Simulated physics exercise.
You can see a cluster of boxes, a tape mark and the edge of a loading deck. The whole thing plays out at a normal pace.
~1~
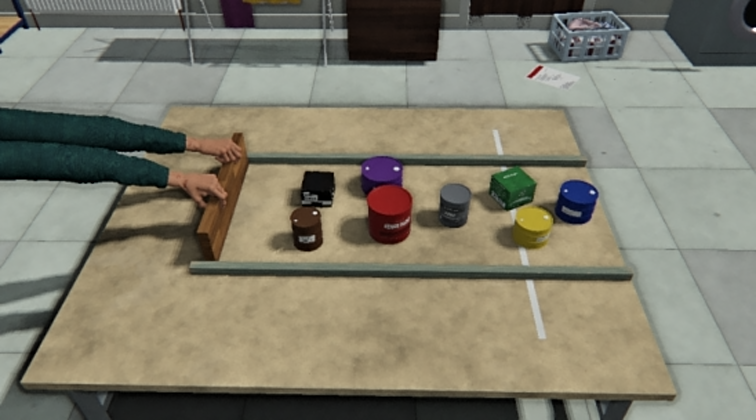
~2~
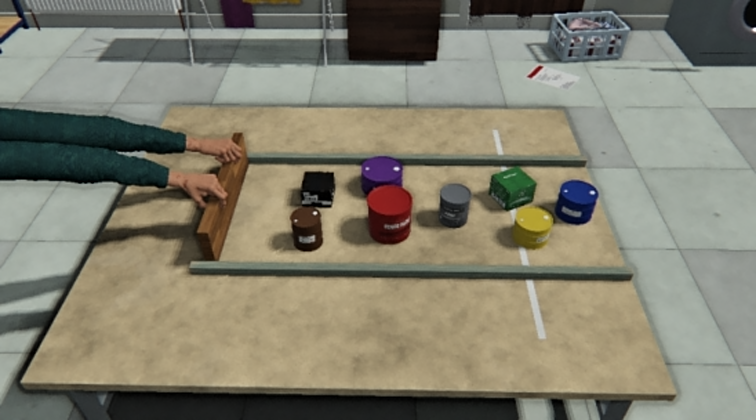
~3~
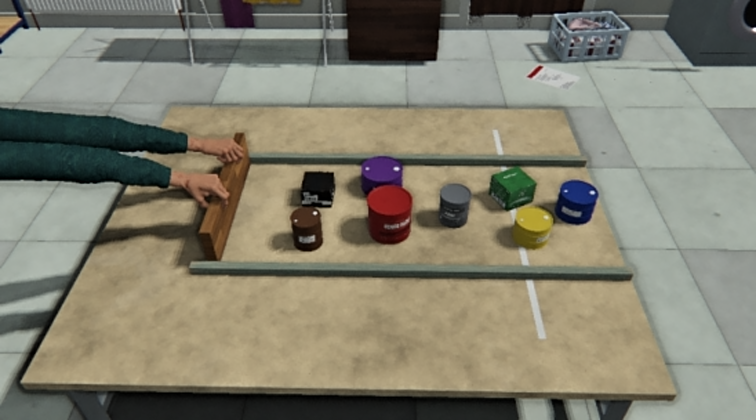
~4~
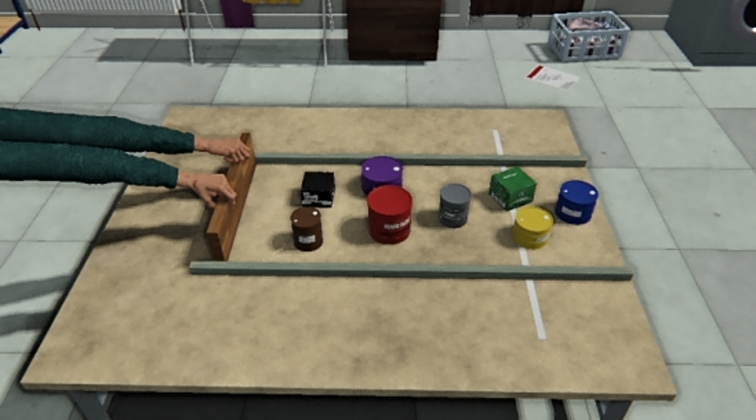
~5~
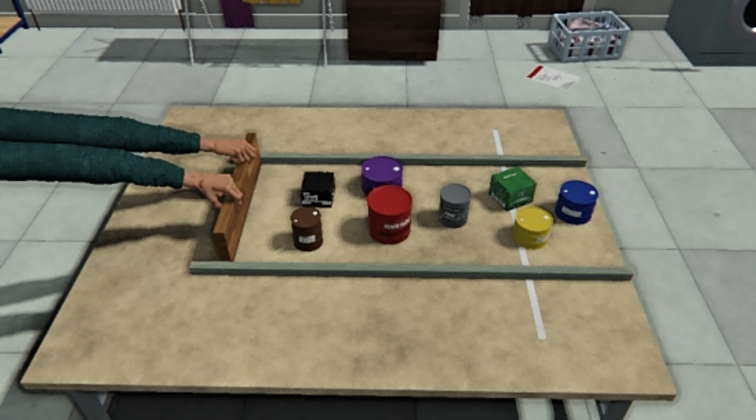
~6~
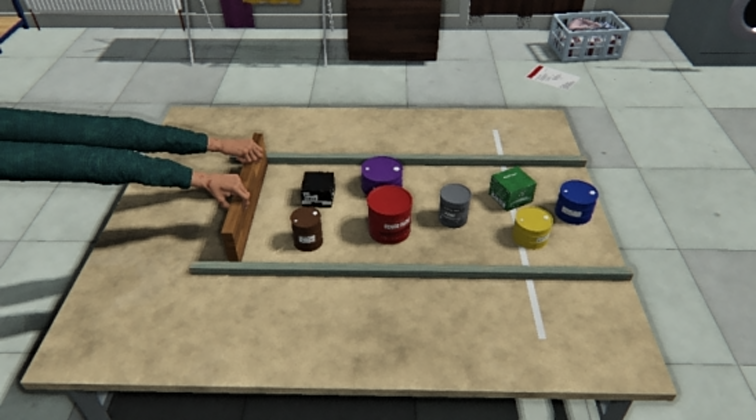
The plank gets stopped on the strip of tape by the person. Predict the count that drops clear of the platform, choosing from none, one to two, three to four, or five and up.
The count is none.
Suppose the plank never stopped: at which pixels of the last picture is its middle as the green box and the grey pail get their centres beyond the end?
The middle is at (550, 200) when it's the green box, and at (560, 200) when it's the grey pail.
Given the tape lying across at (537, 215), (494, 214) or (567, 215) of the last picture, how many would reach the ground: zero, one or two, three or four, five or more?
Either one or two; zero; either three or four.
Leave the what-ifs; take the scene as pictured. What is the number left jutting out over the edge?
Overhang count: 1.
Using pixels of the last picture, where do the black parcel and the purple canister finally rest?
Final spots - black parcel (528, 193), purple canister (537, 170).
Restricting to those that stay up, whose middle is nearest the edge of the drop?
Blue canister.
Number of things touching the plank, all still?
Contact count: 3.
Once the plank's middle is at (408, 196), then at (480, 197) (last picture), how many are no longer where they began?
At first I count 5, and then 7.
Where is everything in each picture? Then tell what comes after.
The first frame shows blue canister (576, 202); yellow canister (532, 228); green box (512, 189); plank (226, 195); tape (514, 214).
The second frame shows yellow canister (532, 228); black parcel (318, 189).
The third frame shows green box (512, 189); red pail (390, 215).
The fourth frame shows blue canister (576, 202); grey pail (454, 206).
The fifth frame shows yellow canister (532, 228); plank (240, 195).
The sixth frame shows blue canister (576, 202); yellow canister (532, 228); green box (512, 189); plank (248, 195); tape (514, 214).
A little later, none off yet; blue canister at rest near (576, 202); yellow canister at rest near (532, 228); green box at rest near (512, 189).
When it is over, the number that fall off is zero.
